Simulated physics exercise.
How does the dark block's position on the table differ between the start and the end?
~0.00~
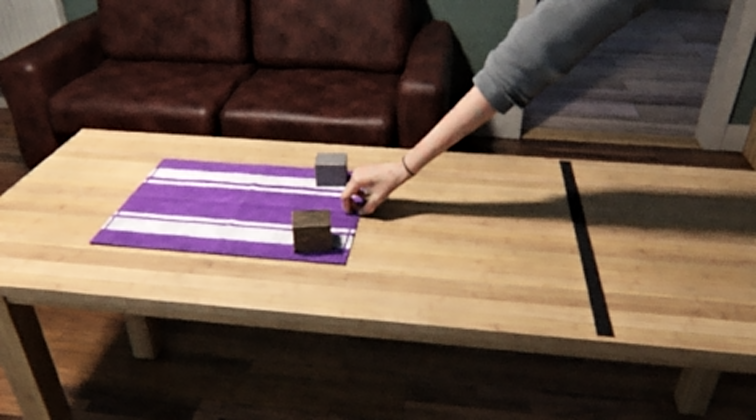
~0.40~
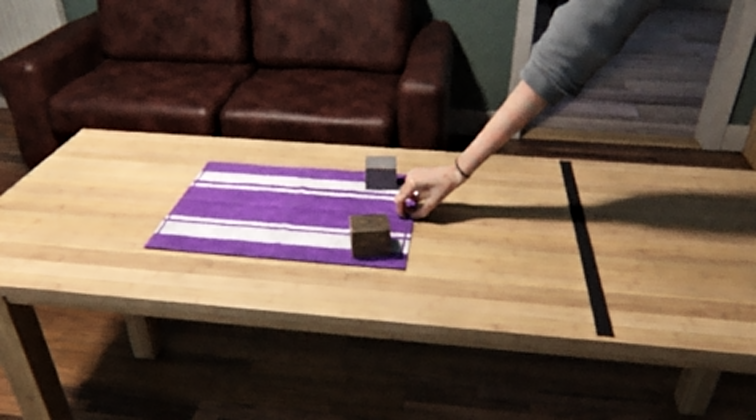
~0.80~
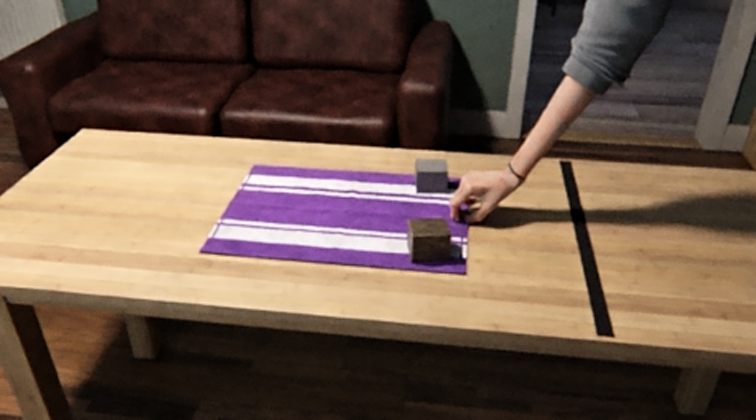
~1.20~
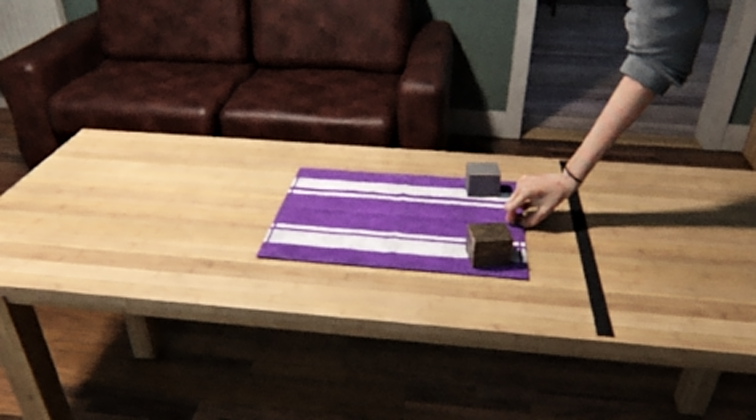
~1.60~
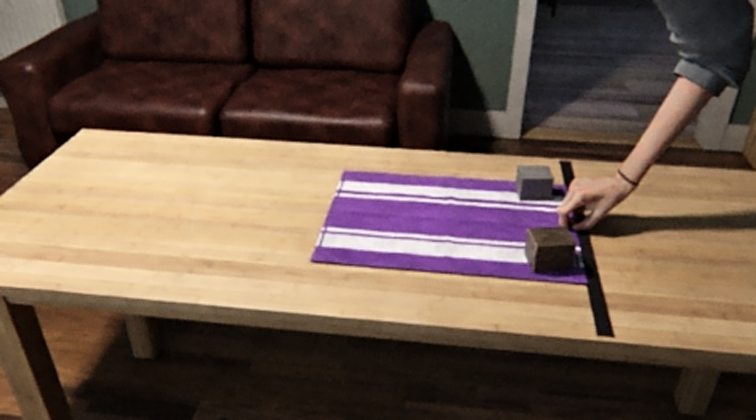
At the start the dark block sits near the middle of the table, well to the left of the black tape. By the end it is farther right, close beside the tape.
